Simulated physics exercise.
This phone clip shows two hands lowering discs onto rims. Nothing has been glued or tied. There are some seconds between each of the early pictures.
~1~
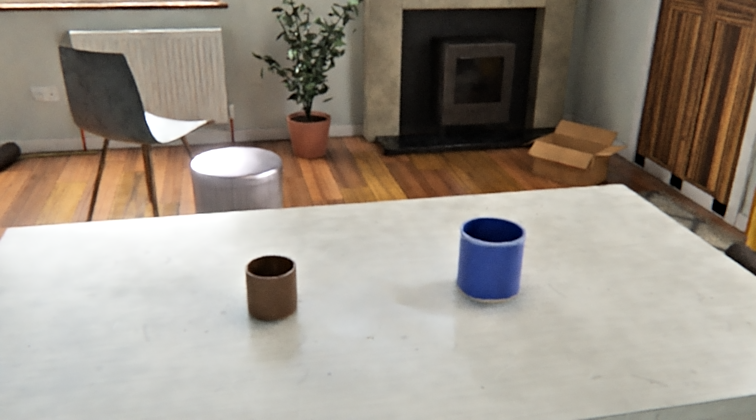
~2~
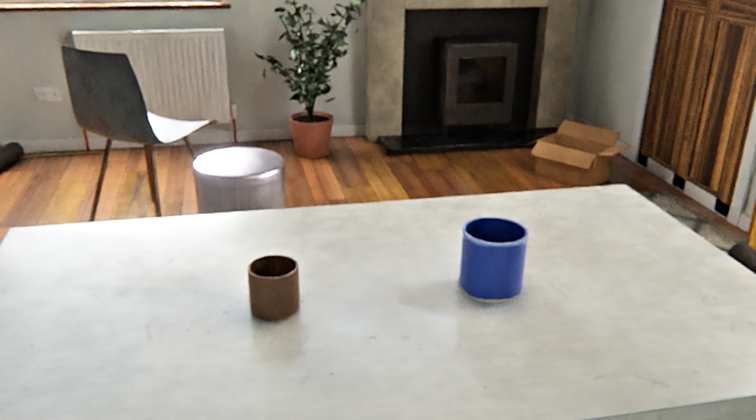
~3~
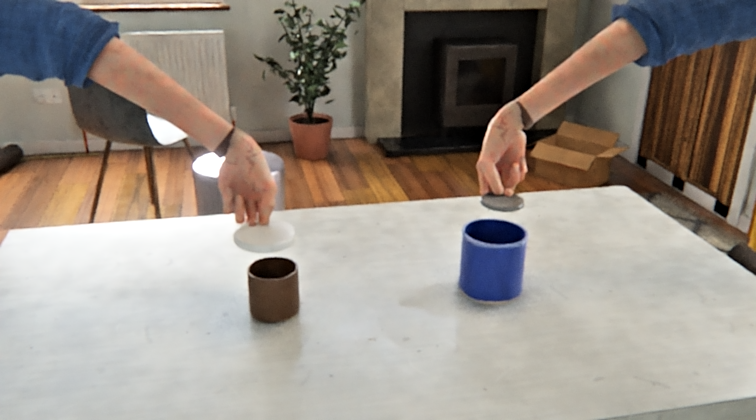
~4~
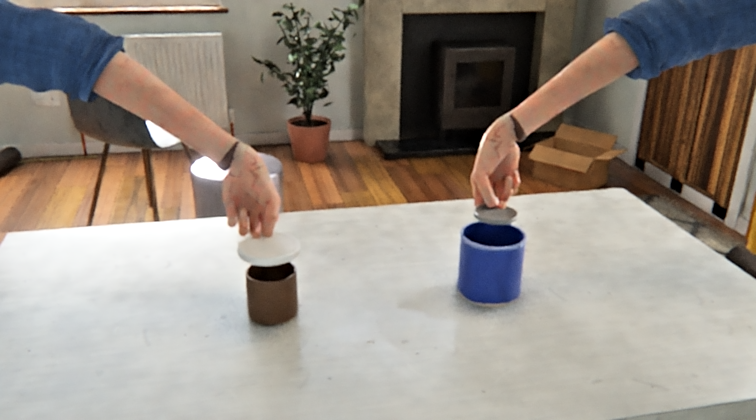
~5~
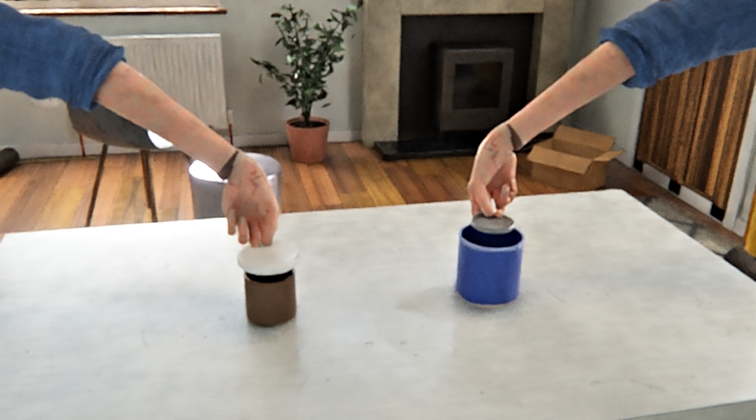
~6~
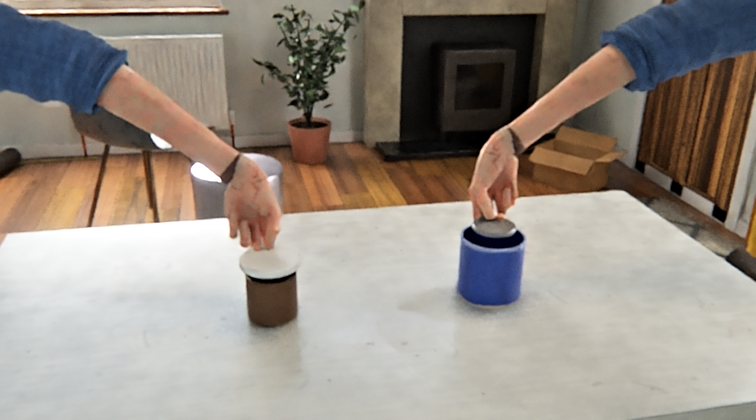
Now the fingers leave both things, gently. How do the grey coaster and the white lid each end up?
In the end, the grey coaster falls inside, the white lid stays across the top.
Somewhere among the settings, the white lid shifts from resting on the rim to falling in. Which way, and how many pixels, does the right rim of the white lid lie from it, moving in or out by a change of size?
The flip comes at close to 8 pixels toward the left.
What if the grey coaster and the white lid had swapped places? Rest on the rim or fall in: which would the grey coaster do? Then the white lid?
Swapped, the grey coaster tumbles in and the white lid tumbles in.
Then, 0.14 s after the last picture, grey coaster moved about its own width near (492, 253); white lid moving near (271, 268).
Then, 0.20 s after the last picture, grey coaster falling near (489, 290); white lid sitting on the rim near (271, 268).
At rest, the grey coaster falls in, near (489, 288); the white lid rests on the rim, near (271, 268).
